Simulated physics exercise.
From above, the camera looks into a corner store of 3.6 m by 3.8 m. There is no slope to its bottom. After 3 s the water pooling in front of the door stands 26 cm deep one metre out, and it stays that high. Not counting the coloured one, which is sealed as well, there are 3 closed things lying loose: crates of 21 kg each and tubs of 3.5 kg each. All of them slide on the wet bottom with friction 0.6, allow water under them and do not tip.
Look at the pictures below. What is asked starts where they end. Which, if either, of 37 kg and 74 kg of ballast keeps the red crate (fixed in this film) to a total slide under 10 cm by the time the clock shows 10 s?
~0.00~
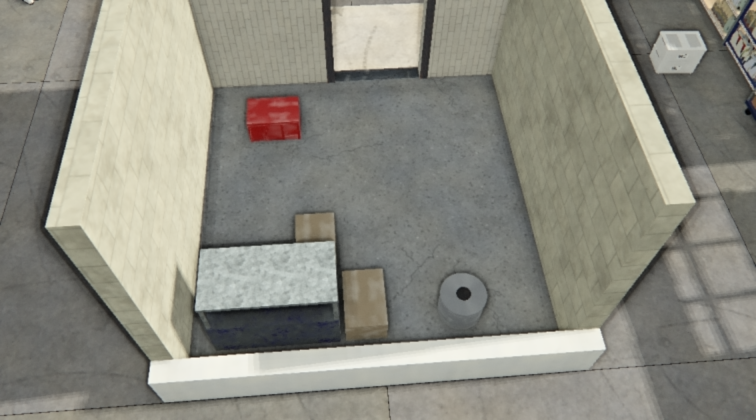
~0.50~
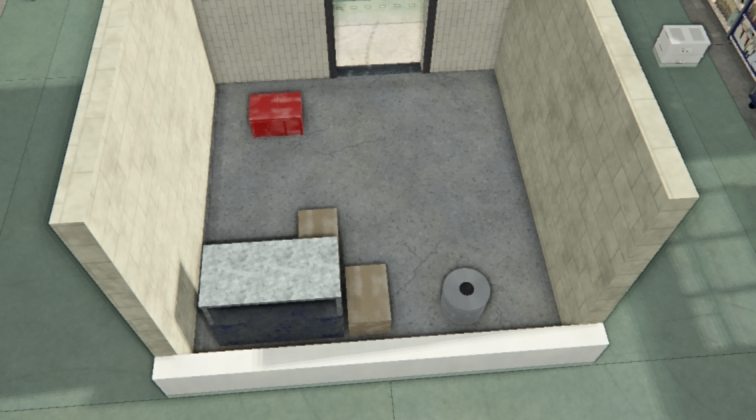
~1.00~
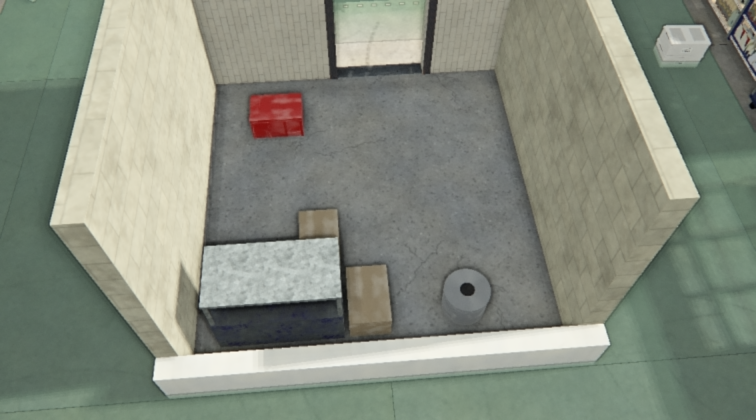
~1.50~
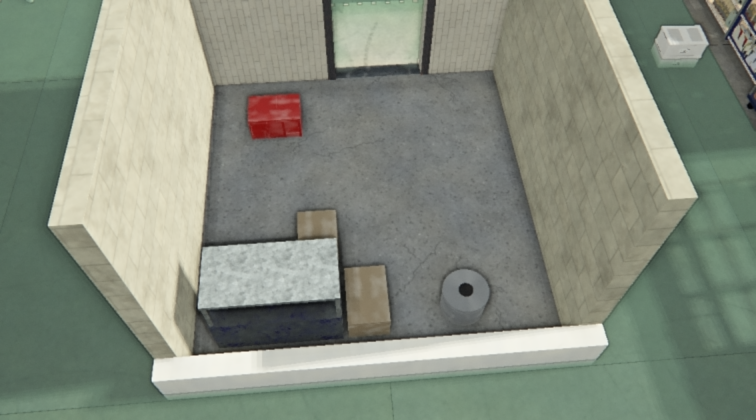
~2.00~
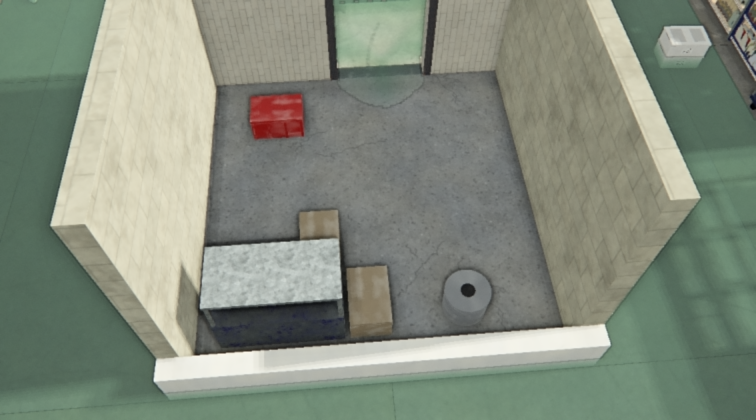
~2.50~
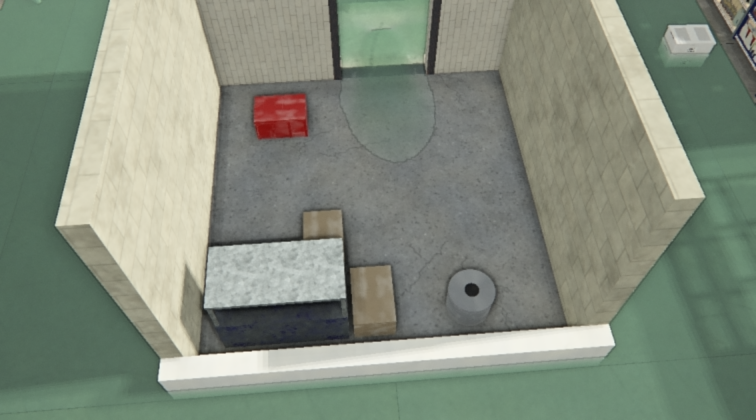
Either one.
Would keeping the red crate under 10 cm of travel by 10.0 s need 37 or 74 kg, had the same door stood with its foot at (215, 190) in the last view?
Answer: The lower mass works.
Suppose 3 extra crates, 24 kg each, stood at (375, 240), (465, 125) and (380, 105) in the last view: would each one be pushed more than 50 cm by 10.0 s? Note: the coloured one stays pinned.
Result, in turn - exceeds it; falls shy; exceeds it.
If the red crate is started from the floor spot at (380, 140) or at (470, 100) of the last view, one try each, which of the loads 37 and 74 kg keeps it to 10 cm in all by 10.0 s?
One by one: Only the big mass suffices; the small mass suffices.
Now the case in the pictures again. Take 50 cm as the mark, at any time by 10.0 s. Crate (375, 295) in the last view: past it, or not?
Result: Threshold not reached.
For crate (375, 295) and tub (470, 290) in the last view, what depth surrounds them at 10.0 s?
I'd estimate 16 cm for the first and 15 cm for the second.
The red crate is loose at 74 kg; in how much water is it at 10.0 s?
Close to 7 cm deep.
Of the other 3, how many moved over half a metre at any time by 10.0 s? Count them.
My count gives 2.
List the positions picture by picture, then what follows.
The red crate at (273, 110), on the bottom; water covers 0.0 m2; 0 of 4 have shifted, in the first frame.
The red crate at (275, 106) rests on the ground; 0.0 m2 under water; 0 of 4 have shifted, in the second frame.
The red crate at (276, 107), on the bottom; water covers 0.0 m2; 0 of 4 have shifted, in the third frame.
The red crate at (274, 107) rests on the ground; 0.0 m2 under water; 0 of 4 have shifted, in the fourth frame.
The red crate at (276, 108) rests on the ground; water covers 0.4 m2; 0 of 4 have shifted, in the fifth frame.
The red crate at (280, 108) rests on the ground; 1.2 m2 under water; 0 of 4 have shifted, in the sixth frame.
After 3.5 s the red crate would be 0 cm from its start with 37 kg and 0 cm from its start with 74 kg; 1 cm of water round it then.
After 4.5 s the red crate would be 0 cm from its start with 37 kg and 0 cm from its start with 74 kg; 2 cm of water round it then.
After 7.0 s the red crate would be 0 cm from its start with 37 kg and 0 cm from its start with 74 kg; 3 cm of water round it then.
After 10.0 s the red crate would be 0 cm from its start with 37 kg and 0 cm from its start with 74 kg; 7 cm of water round it then.
